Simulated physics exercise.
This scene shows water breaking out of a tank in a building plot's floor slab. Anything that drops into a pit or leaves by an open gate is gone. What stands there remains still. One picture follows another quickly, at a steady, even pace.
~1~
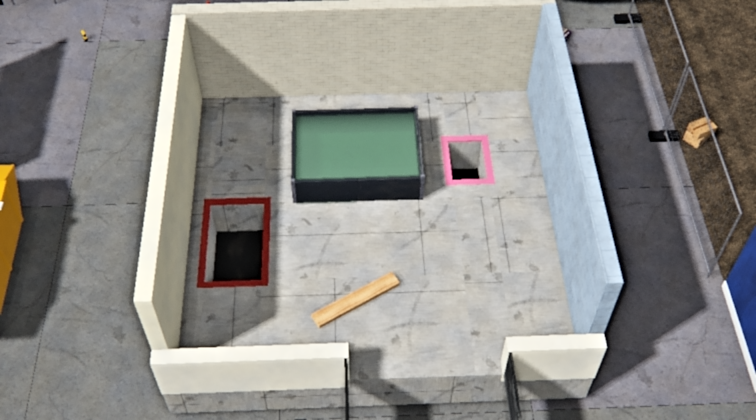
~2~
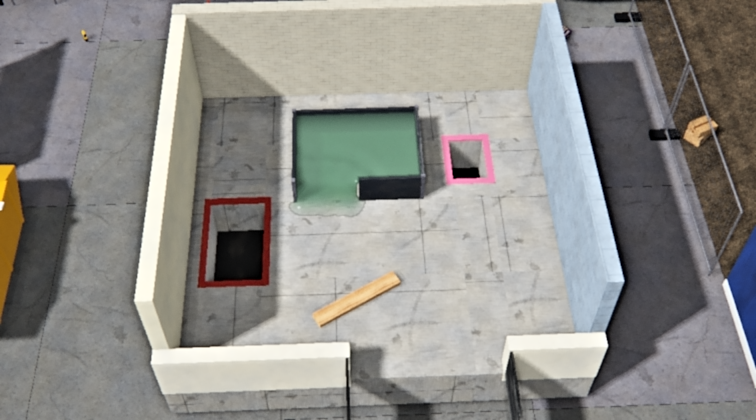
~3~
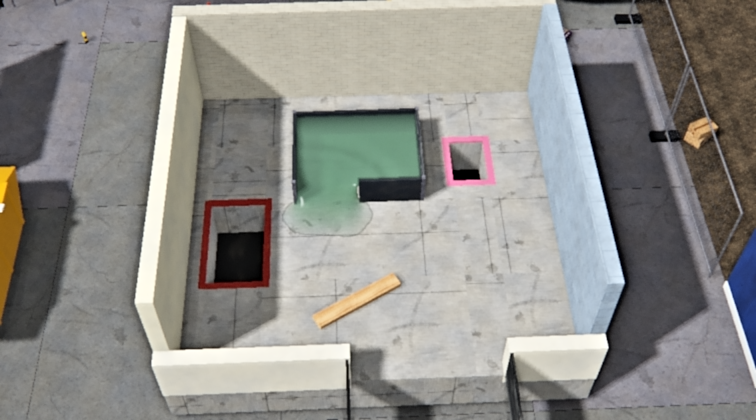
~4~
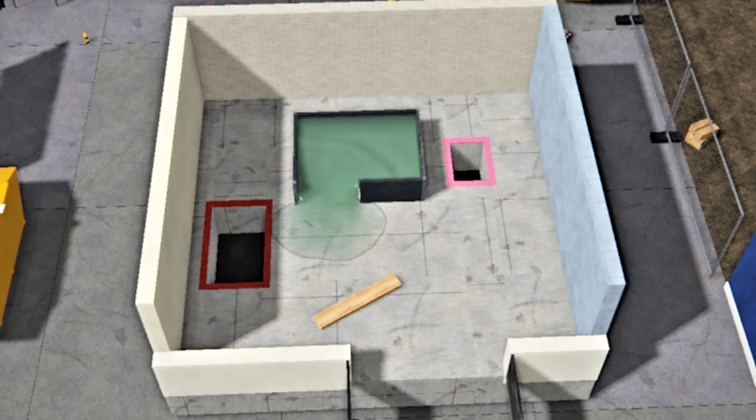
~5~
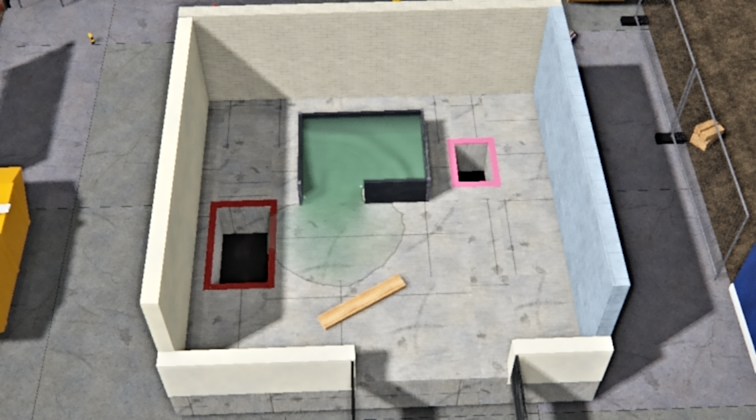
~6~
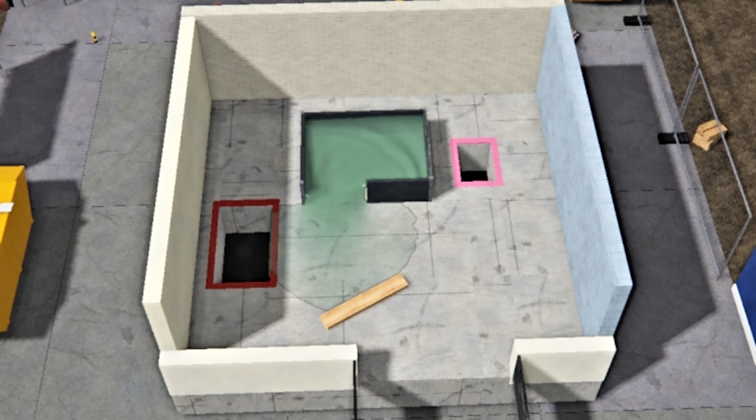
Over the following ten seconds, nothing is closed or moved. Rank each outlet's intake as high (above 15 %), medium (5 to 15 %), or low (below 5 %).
Intake: The gate is medium; the red pit is high; the pink pit is low.
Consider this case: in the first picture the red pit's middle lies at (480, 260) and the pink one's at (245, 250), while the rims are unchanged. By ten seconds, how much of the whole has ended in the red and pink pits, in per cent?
I reckon red ends up with 10 percent and pink with 25 percent.
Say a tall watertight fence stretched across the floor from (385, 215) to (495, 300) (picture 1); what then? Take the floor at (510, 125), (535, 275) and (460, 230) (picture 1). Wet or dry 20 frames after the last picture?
Result in the order given: Unaffected, unaffected, unaffected.
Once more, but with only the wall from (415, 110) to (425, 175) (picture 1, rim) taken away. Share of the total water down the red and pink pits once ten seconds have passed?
Parts in a hundred: Red 0, pink 65.
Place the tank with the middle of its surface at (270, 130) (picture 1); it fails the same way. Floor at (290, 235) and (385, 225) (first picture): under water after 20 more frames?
Well, the first one would be soaked, and the second one bone-dry.
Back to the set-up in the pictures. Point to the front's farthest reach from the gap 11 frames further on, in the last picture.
Near (186, 373).
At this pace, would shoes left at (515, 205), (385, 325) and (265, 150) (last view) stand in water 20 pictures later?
Points in order - 1: Unwetted; 2: Inundated; 3: Unwetted.
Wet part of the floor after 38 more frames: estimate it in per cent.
Roughly 55 per cent.
A moment on, water covers 25 % of the floor; the gate 0 %, the red pit 2 %, the pink pit 0 %.
Next, water covers 35 % of the floor; the gate 1 %, the red pit 6 %, the pink pit 0 %.
Then, water covers 45 % of the floor; the gate 4 %, the red pit 10 %, the pink pit 0 %.
Later, water covers 55 % of the floor; the gate 8 %, the red pit 22 %, the pink pit 0 %.
In the end, water covers 65 % of the floor; the gate 10 %, the red pit 33 %, the pink pit 1 %.
